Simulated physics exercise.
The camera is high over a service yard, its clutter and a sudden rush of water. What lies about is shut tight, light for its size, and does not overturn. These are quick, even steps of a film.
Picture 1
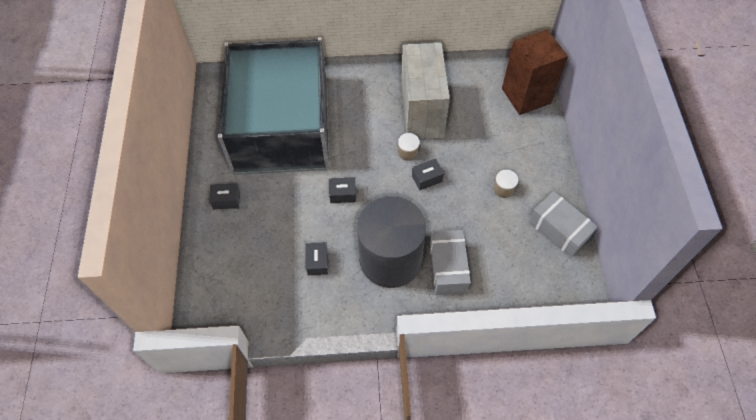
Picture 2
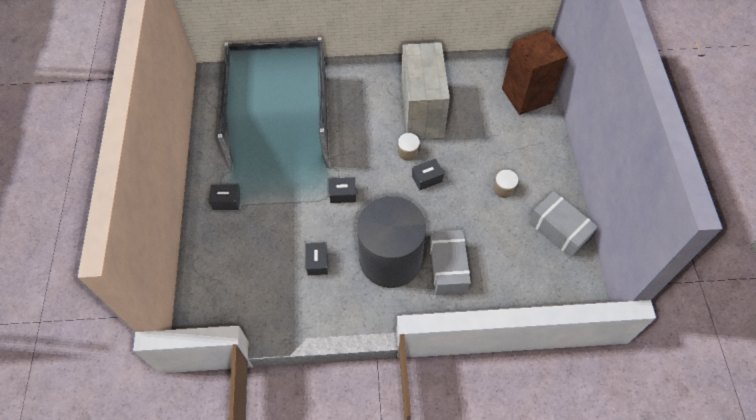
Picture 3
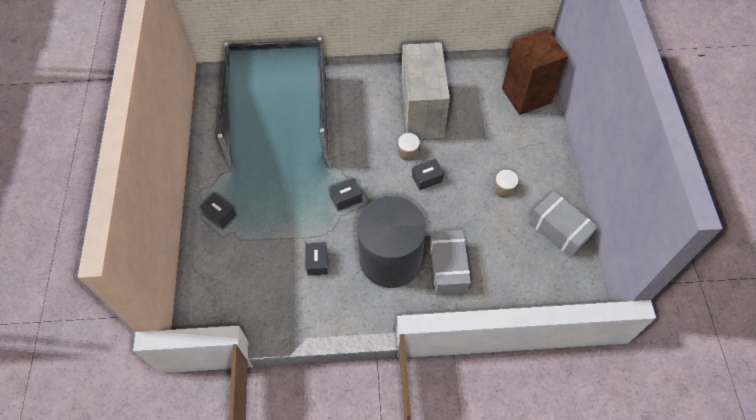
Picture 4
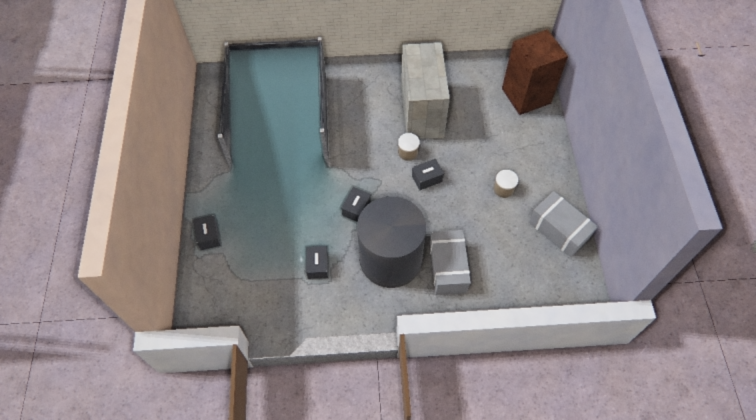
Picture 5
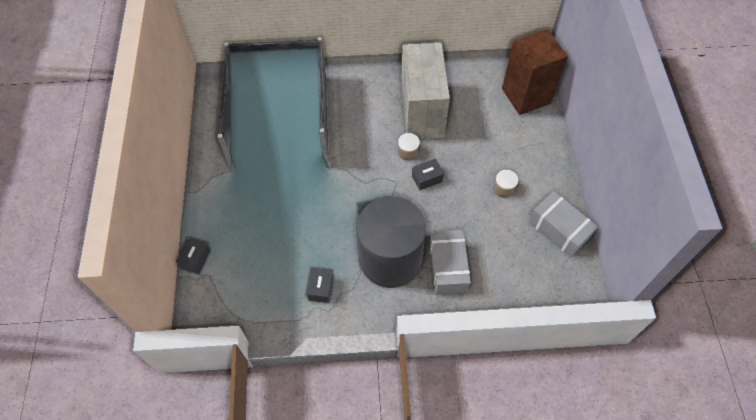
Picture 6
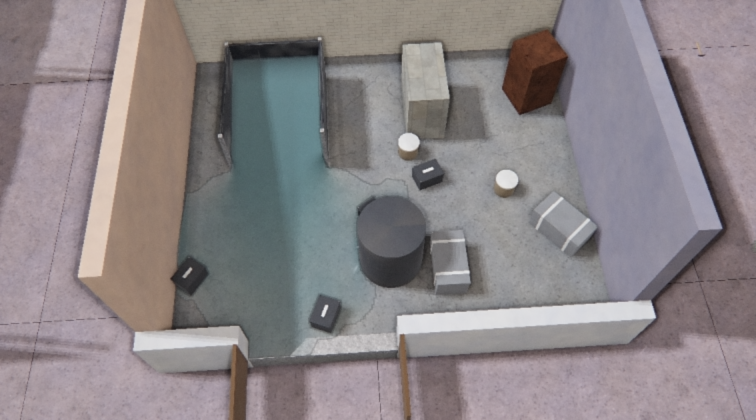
The footage shows water rushing from an opened tank at the upper left of a walled yard, spreading toward the gateway and pushing several small dark totes across the floor, while the crates and stools farther right stay put.
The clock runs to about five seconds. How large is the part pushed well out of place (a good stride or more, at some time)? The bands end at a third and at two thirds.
It is one to two thirds.
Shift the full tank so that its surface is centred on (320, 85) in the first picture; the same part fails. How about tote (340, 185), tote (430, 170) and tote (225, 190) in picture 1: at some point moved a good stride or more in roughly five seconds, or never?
In turn: That far or more, short of that, that far or more.
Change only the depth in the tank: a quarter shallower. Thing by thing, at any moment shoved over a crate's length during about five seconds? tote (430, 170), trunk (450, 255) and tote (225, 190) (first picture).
As listed: Short of that, no, shifted that much.
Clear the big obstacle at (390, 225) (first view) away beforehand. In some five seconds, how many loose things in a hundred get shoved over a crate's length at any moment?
Some 60 per cent.
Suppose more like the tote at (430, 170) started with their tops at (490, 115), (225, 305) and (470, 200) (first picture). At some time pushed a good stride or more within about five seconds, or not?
In turn: Under that, yes, moved that far.
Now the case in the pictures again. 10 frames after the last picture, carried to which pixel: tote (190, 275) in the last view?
At about (244, 277).
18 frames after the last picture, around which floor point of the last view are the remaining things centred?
At about (458, 201).
A moment on, 3 of 8 are well off their spots; 1 afloat.
Next, 3 of 8 are well off their spots; 1 afloat.
Later, 4 of 8 are well off their spots; 1 afloat.
In the end, 4 of 8 are well off their spots, and 4 have been at some point; 1 afloat.
